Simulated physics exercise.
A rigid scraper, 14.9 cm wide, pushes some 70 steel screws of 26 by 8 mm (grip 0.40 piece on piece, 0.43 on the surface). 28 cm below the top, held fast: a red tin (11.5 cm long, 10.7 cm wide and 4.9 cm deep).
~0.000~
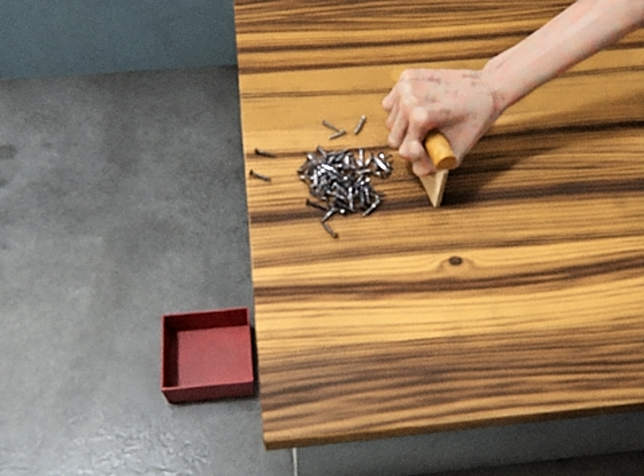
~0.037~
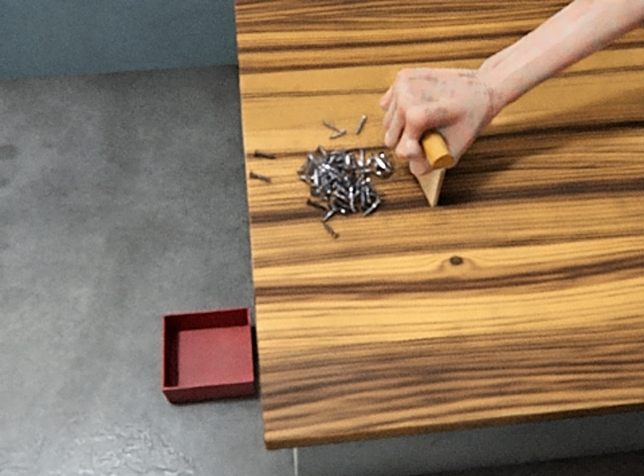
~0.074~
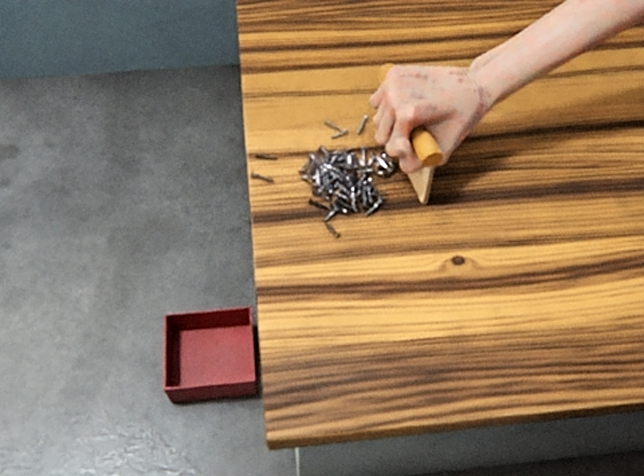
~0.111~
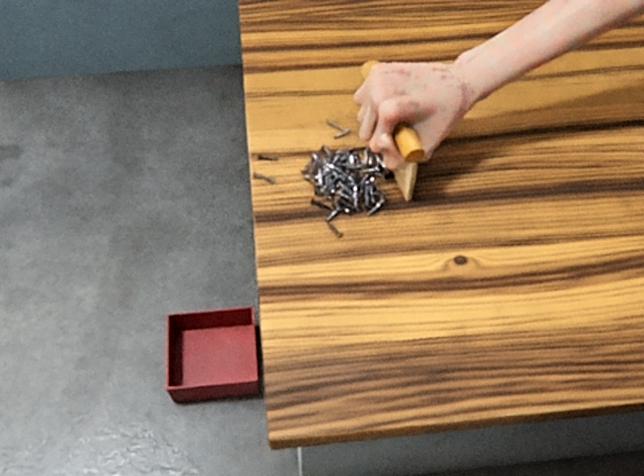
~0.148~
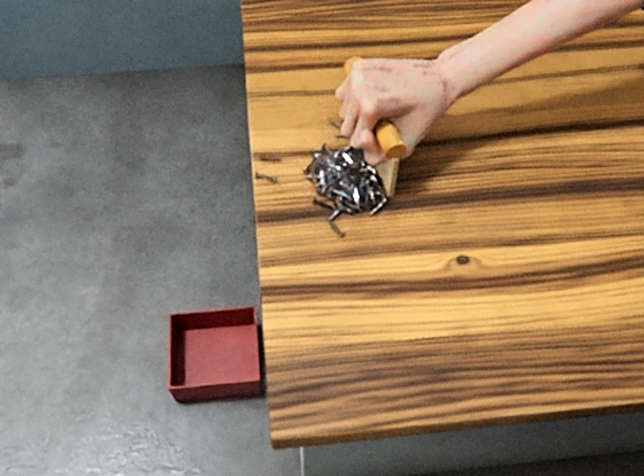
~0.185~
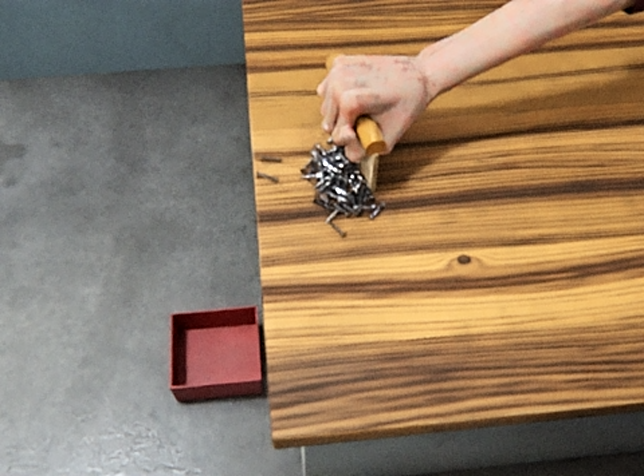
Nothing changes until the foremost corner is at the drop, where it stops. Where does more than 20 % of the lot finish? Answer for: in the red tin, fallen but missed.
In the red tin: No; fallen but missed: Yes.
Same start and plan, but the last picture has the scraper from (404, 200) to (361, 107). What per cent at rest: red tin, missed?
Red tin 60, missed 25.
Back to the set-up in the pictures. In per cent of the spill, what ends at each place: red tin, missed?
Red tin 5; missed 50.
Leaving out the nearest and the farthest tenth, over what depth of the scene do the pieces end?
About 18 cm.
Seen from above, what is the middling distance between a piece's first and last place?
About 14 cm.
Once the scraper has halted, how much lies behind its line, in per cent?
About 30 per cent.
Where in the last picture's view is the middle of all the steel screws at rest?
At about (268, 310).
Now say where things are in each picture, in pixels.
The first picture shows scraper from (443, 176) to (397, 87); moved 0.0 cm; 0 pieces shifted; middle of the spill at (340, 175); red tin at (206, 347).
The second picture shows scraper from (440, 175) to (394, 87); moved 0.4 cm; 0 pieces shifted; middle of the spill at (340, 175).
The third picture shows scraper from (430, 173) to (385, 85); moved 1.7 cm; 2 pieces shifted; middle of the spill at (342, 174).
The fourth picture shows scraper from (413, 169) to (370, 81); moved 3.9 cm; 6 pieces shifted; middle of the spill at (345, 174).
The fifth picture shows scraper from (394, 165) to (353, 78); moved 6.2 cm; 19 pieces shifted; middle of the spill at (346, 174).
The sixth picture shows scraper from (374, 161) to (335, 74); moved 8.5 cm; 65 pieces shifted; middle of the spill at (331, 173); red tin at (215, 346). Its speed is about 0.63 m/s, heading 19 degrees away from the viewer.
Then, at 0.33 s, scraper 18 cm from its start, spill 13 cm wide; still on top 100 %.
After 0.48 s, scraper 19 cm from its start, spill 14 cm wide; off the edge, not caught 40 %, still on top 60 %.
Then, at 0.61 s, scraper 19 cm from its start, spill 15 cm wide; off the edge, not caught 50 %, still on top 50 %.
At rest (2.0 s), red tin 5 %, fallen but missed 50 %, still on top 50 %.
